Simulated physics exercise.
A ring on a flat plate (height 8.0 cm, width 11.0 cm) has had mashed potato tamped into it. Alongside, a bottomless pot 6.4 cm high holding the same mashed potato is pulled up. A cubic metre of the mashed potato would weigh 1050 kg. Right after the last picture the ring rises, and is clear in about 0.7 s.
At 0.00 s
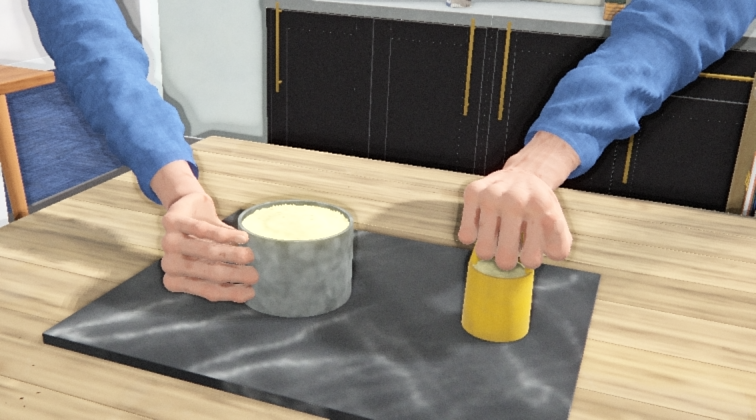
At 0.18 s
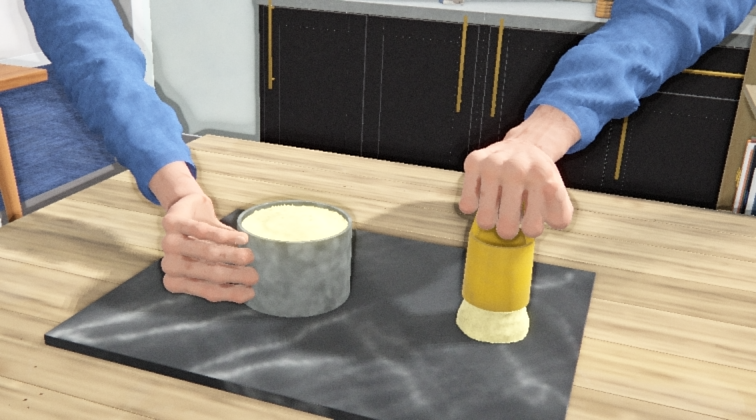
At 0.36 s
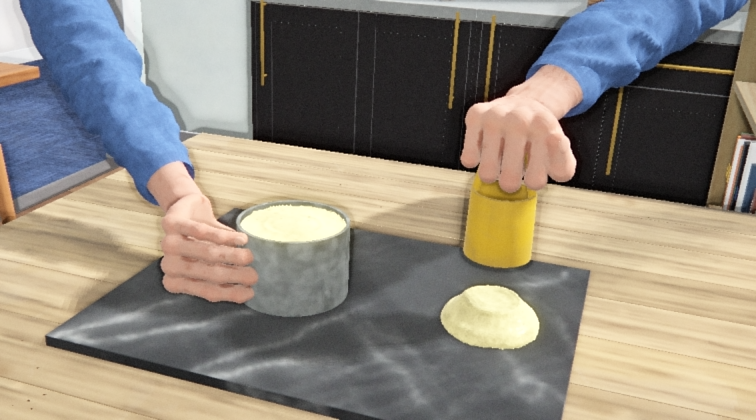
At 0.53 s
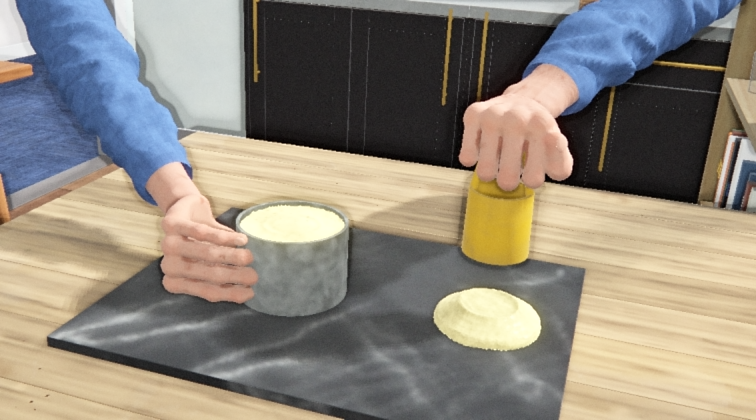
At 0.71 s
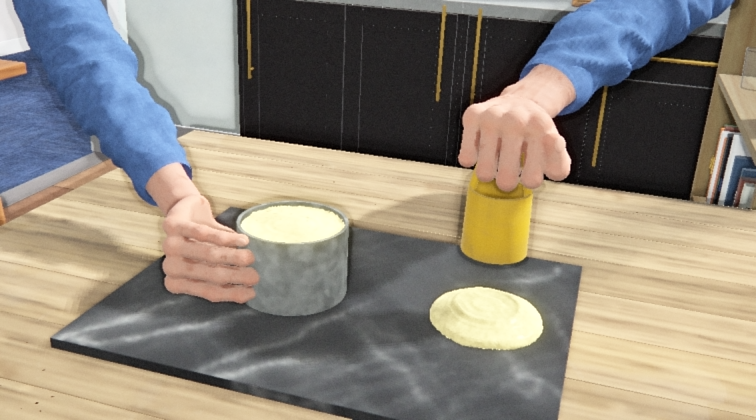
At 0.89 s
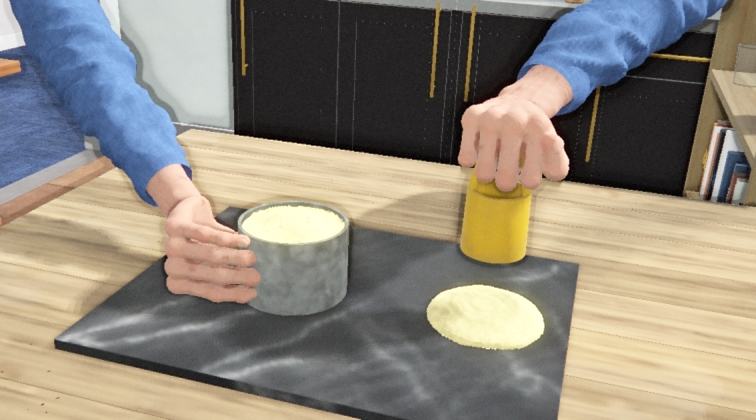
Hand lifting a yellow pot off mashed potato, which slumps into a low mound, while another hand rests against a filled grey ring.
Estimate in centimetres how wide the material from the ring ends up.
It ends up roughly 26.0 centimetres wide.
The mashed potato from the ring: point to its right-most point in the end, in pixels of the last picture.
(411, 296).
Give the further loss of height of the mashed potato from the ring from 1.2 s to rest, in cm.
Some 3.5 centimetres.
By 1.1 s, the ring is up 2.5 cm; the mashed potato has come down 0.7 cm to 7.3 cm and is 13 cm wide.
By 1.2 s, the ring is up 4.3 cm; the mashed potato has come down 2.3 cm to 5.7 cm and is 16 cm wide.
By 1.4 s, the ring is up 7.9 cm; the mashed potato has come down 4.6 cm to 3.4 cm and is 20 cm wide.
By 1.6 s, the ring is clear; the mashed potato has come down 5.0 cm to 3.0 cm and is 22 cm wide.
By 4.8 s, at rest, the ring is clear; the mashed potato has come down 5.6 cm to 2.4 cm and is 26 cm wide.
